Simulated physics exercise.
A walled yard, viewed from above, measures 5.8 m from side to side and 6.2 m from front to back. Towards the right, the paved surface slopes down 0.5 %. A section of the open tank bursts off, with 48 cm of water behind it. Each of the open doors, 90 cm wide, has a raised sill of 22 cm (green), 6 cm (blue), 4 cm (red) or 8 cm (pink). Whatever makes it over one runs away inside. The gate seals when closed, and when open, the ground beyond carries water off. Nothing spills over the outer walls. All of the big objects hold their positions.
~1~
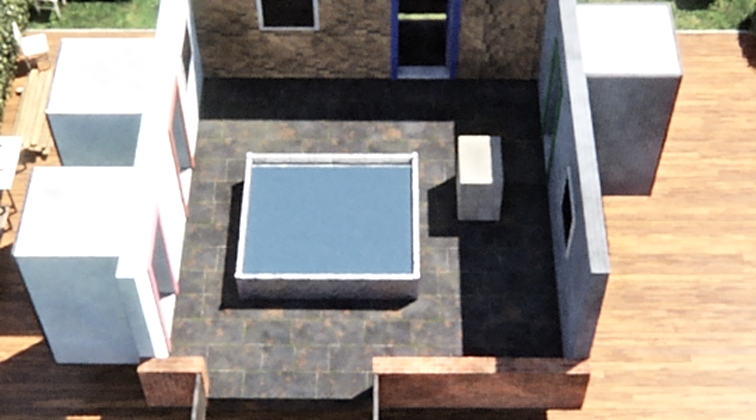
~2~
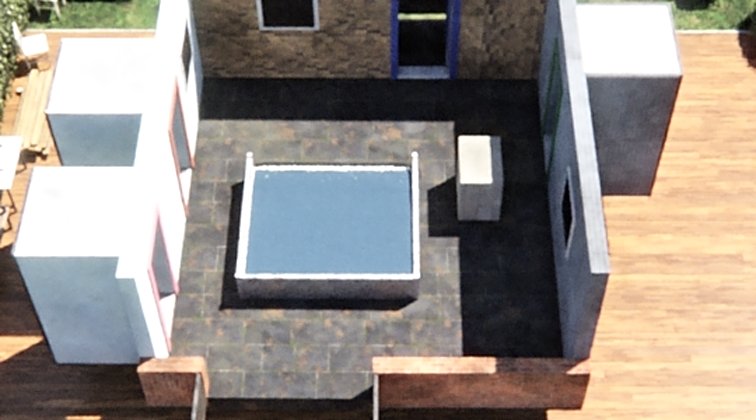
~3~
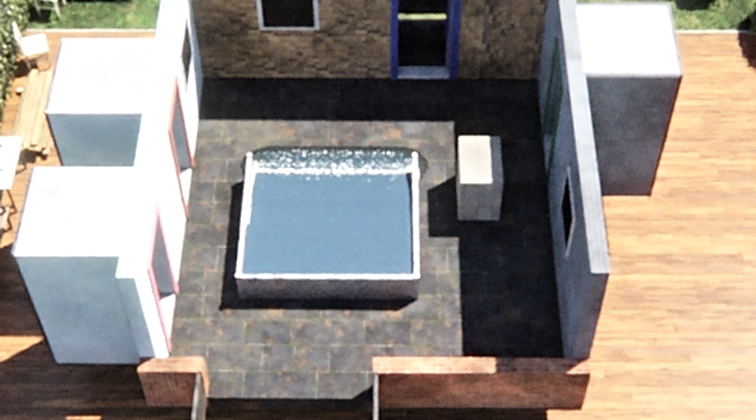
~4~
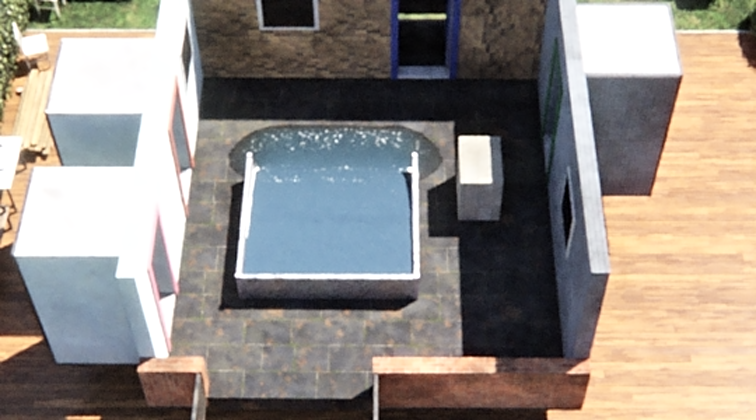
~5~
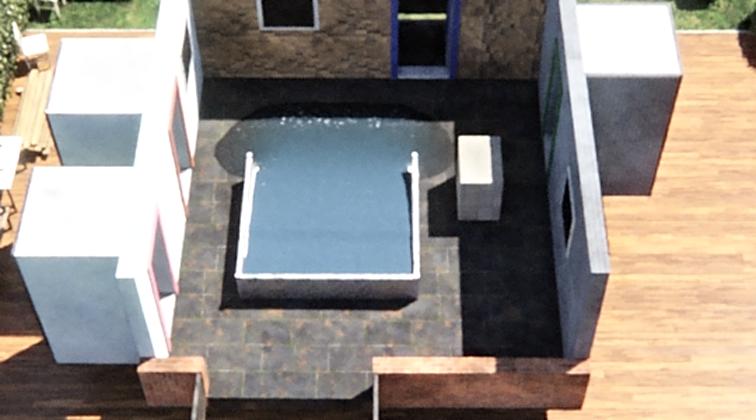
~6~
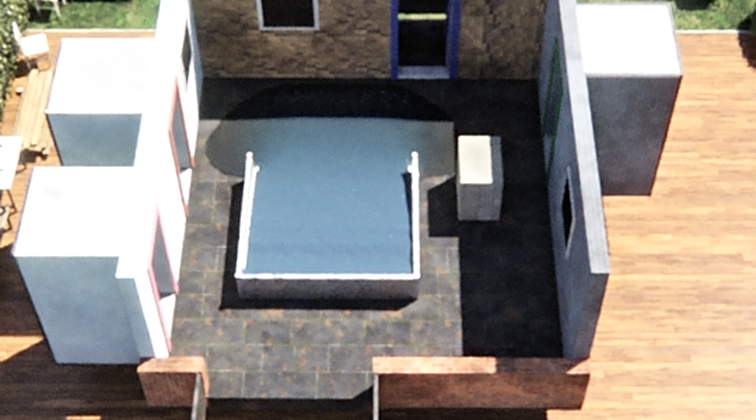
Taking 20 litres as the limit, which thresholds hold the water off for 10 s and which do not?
One by one: Green door: The inflow ends up lower than the cap; blue door: The inflow ends up higher than the cap; red door: The inflow ends up higher than the cap; pink door: The inflow ends up lower than the cap.
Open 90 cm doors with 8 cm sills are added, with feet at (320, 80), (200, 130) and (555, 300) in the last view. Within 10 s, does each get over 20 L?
Well, the first is on the high side, the second is on the high side, and the third is on the low side.
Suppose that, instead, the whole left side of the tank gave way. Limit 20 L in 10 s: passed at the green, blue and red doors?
Then: Green short of it, blue short of it, red beyond it.
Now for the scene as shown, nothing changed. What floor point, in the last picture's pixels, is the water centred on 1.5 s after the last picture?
Roughly (333, 162).
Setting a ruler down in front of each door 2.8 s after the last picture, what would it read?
Door by door in cm, green shows 8, blue shows 17, red shows 8, pink shows 0.
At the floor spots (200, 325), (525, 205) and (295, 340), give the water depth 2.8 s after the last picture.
Close to 0, 1 and 0 centimetres.
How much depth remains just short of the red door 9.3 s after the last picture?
It comes to near 3.5 cm.
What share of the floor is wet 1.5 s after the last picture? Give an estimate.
About 35 per cent.
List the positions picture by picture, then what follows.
In the first picture, still water, 48 cm deep, in the open tank at (330, 217).
In the second picture, water pours out on the open tank's far side and has run 1.3 m, to a hidden place; typically 6 cm deep outside, 48 cm at the open tank's back.
In the third picture, water pours out on the open tank's far side and has run 1.5 m, to (421, 163); typically 8 cm deep outside, 48 cm at the open tank's back.
In the fourth picture, the front is at (428, 147), 1.7 m from the gap on the open tank's far side; 3.1 m2 of floor is under water; 48 cm left at the back of the open tank.
In the fifth picture, the front is at (424, 120), 2.0 m from the gap on the open tank's far side; 4.8 m2 of floor is under water; 48 cm left at the back of the open tank.
In the sixth picture, the front is at (417, 99), 2.3 m from the gap on the open tank's far side; 6.4 m2 of floor is under water; 48 cm left at the back of the open tank.
Then, 0.7 s after the last picture water covers 35 % of the floor and is deepest (34 cm) near (337, 86); green door not reached, blue door 16 cm at the sill, 13 L in, red door not reached, pink door not reached.
Then, 1.5 s after the last picture water covers 35 % of the floor and is deepest (36 cm) near (214, 78); green door not reached, blue door 22 cm at the sill, 69 L in, red door not reached, pink door not reached.
Then, 2.8 s after the last picture water covers 45 % of the floor and is deepest (31 cm) near (523, 80); green door 8 cm at the sill, 0 L in, blue door 17 cm at the sill, 161 L in, red door 8 cm at the sill, 0 L in, pink door not reached.
Then, 5.3 s after the last picture water covers 80 % of the floor and is deepest (20 cm) near (165, 382); green door 12 cm at the sill, 0 L in, blue door 10 cm at the sill, 212 L in, red door 8 cm at the sill, 21 L in, pink door 7 cm at the sill, 0 L in.
Then, 9.3 s after the last picture water covers 100 % of the floor and is deepest (11 cm) near (548, 374); green door 9 cm at the sill, 0 L in, blue door 9 cm at the sill, 245 L in, red door 3 cm at the sill, 35 L in, pink door 6 cm at the sill, 3 L in.
